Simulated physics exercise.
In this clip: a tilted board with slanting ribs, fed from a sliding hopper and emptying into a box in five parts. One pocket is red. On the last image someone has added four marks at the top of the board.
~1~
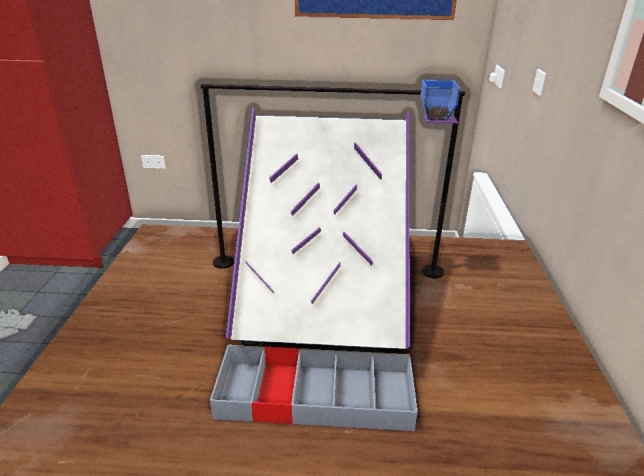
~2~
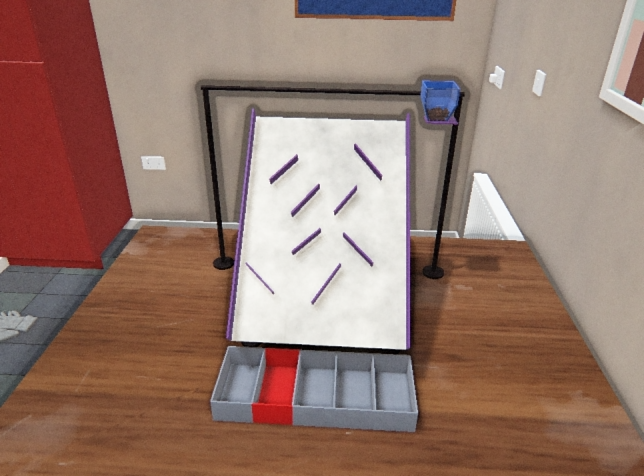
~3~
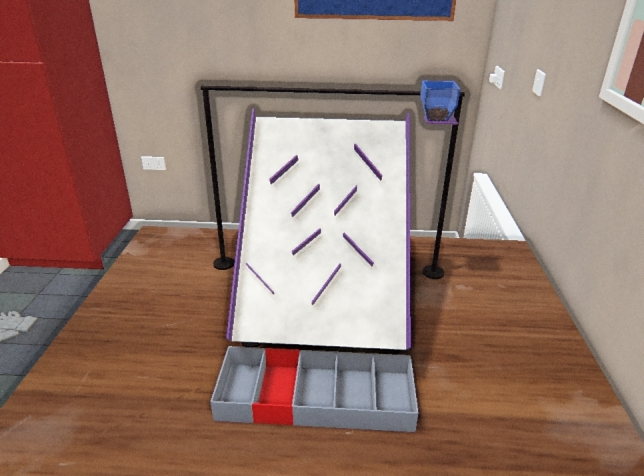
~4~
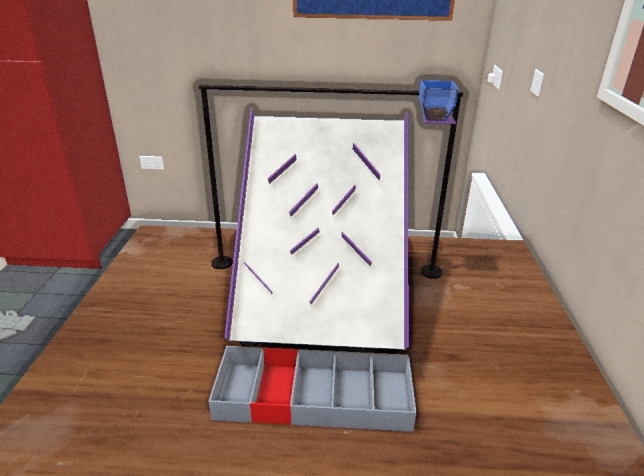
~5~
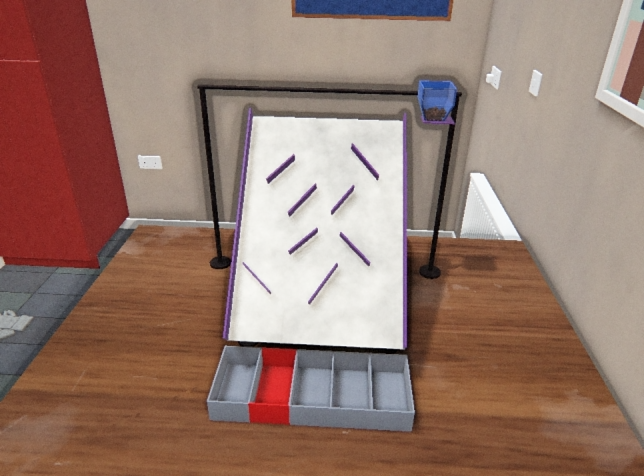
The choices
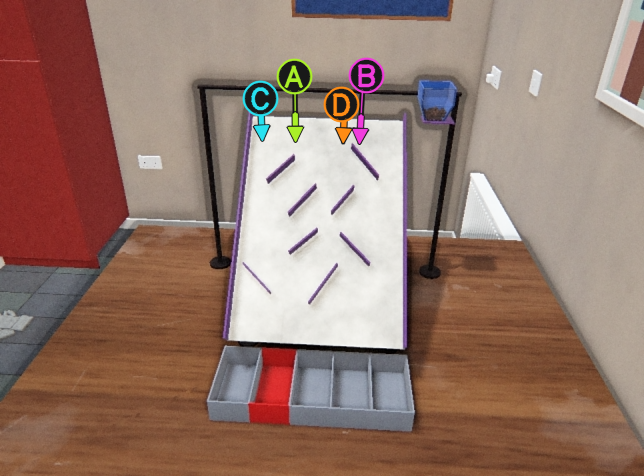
The clip opens on a tilted white board with slanting purple ribs, standing on a wooden surface above a five-part grey box whose second pocket from the left is red. A small blue hopper sits at the right of a black rail, and nothing moves except a very slight shift of the view.
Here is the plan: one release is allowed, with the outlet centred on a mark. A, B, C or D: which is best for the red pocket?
D beats the others.
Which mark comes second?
Here it is mark A.
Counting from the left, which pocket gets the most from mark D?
It is the second one.
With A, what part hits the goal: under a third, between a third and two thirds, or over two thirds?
Mark A gives under a third.
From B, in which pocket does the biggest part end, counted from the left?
It is the fifth one.
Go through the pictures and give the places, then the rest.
Hopper (437, 112), allspice berries, door shut, in the first frame.
Ribs (269, 179) to (297, 155), (355, 144) to (382, 176), (291, 213) to (319, 184), in the second frame.
Ribs (334, 211) to (357, 185), (292, 252) to (321, 228), (344, 232) to (373, 263), in the third frame.
Ribs (244, 262) to (271, 291), (310, 302) to (339, 263), in the fourth frame.
Red pocket (269, 412), number 2 of 5 from the left, in the fifth frame.
On the marked copy, mark A meets the board at (295, 136); mark B meets the board at (359, 138); mark C meets the board at (262, 135); mark D meets the board at (343, 137).
For mark A, roughly a quarter in the red pocket, the larger part in other pockets.
For mark B, about a tenth in the red pocket, the larger part in other pockets, just a few outside the box.
For mark C, about a tenth in the red pocket, the larger part in other pockets.
For mark D, roughly two thirds in the red pocket, roughly a third in other pockets.
